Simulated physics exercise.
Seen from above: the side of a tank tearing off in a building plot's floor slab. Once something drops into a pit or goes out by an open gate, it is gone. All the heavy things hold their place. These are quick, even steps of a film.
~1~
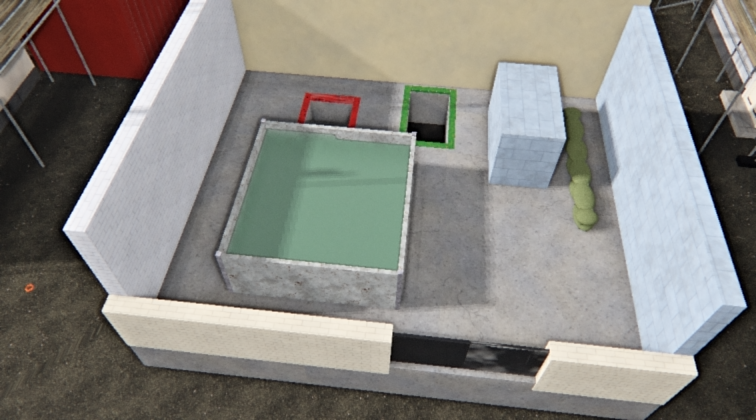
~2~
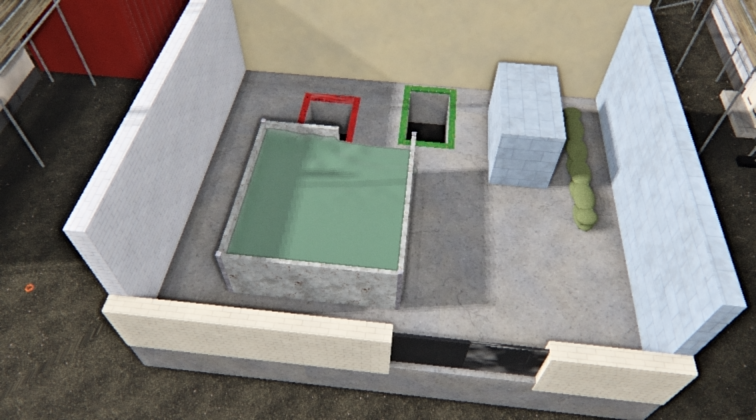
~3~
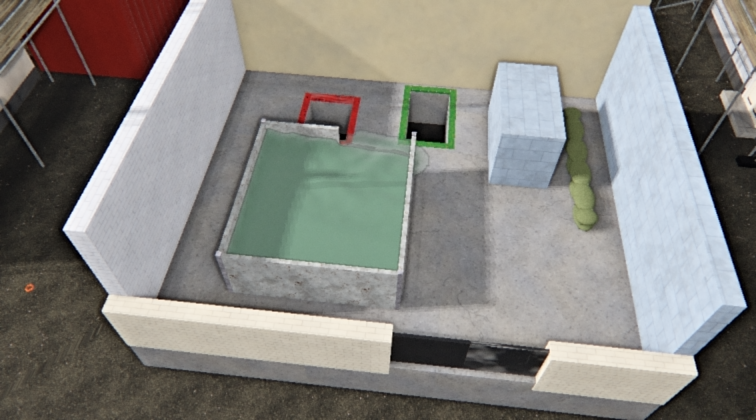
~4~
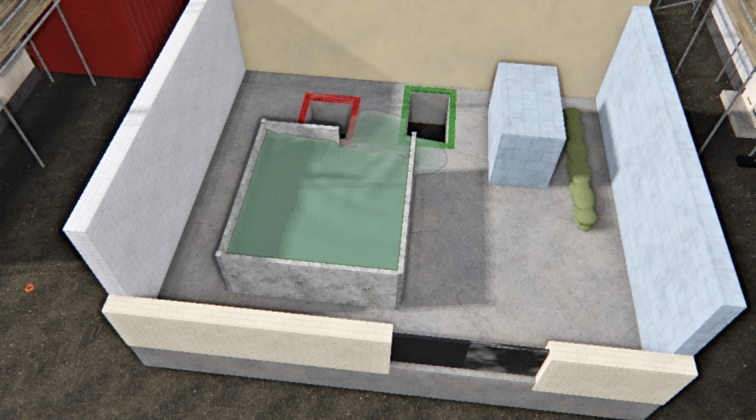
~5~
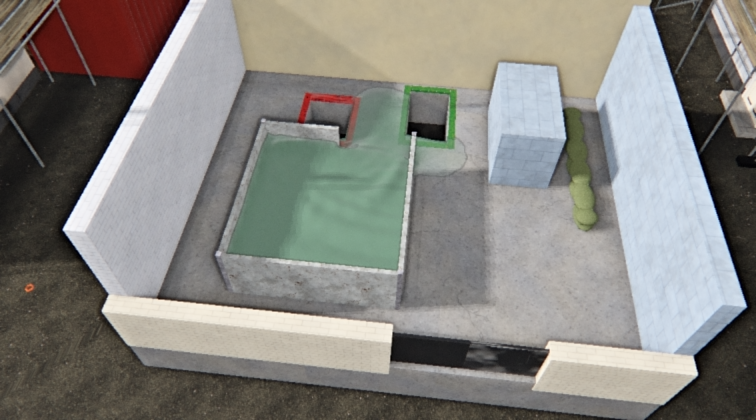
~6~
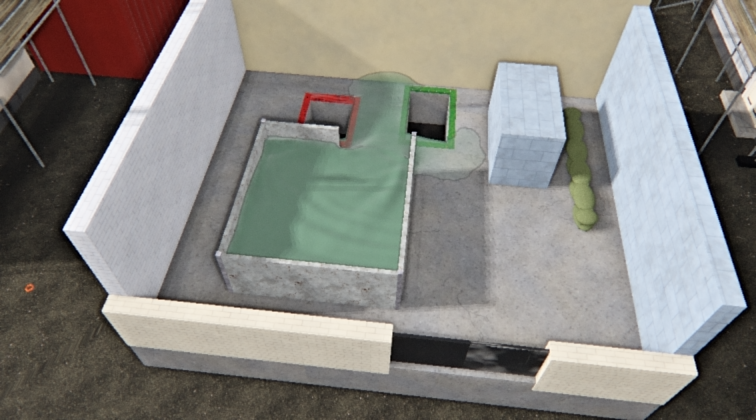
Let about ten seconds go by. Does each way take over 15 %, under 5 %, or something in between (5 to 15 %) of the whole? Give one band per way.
The gate soaks up scarcely any - beneath five per cent. The red pit soaks up a medium amount - five to fifteen per cent. The green pit soaks up a great deal - past fifteen per cent.
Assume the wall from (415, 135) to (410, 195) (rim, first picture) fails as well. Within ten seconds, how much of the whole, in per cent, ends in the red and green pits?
In percent: Red 0, green 25.
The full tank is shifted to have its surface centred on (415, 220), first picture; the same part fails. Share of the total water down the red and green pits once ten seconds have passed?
Approximate tally in per cent: Red pit 0, green pit 55.
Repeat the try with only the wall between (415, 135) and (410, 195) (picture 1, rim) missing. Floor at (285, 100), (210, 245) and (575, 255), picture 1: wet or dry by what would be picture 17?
Going point by point: Left unwetted, left unwetted, waterlogged.
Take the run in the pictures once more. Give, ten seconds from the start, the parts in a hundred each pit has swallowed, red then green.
About 8 percent for the first and about 50 percent for the second.
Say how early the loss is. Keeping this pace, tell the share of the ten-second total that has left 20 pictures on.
By then, close to 55 % of it.
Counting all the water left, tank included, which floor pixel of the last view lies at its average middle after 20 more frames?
I'd mark it close to (337, 190).
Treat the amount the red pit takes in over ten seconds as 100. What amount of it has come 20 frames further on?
It works out at roughly 70 percent of the ten-second total.
A moment on, water covers 20 % of the floor; the gate 0 %, the red pit 2 %, the green pit 8 %.
Next, water covers 30 % of the floor; the gate 0 %, the red pit 4 %, the green pit 17 %.
Then, water covers 40 % of the floor; the gate 0 %, the red pit 6 %, the green pit 27 %.
Later, water covers 60 % of the floor; the gate 0 %, the red pit 8 %, the green pit 39 %.
In the end, water covers 80 % of the floor; the gate 0 %, the red pit 9 %, the green pit 49 %.
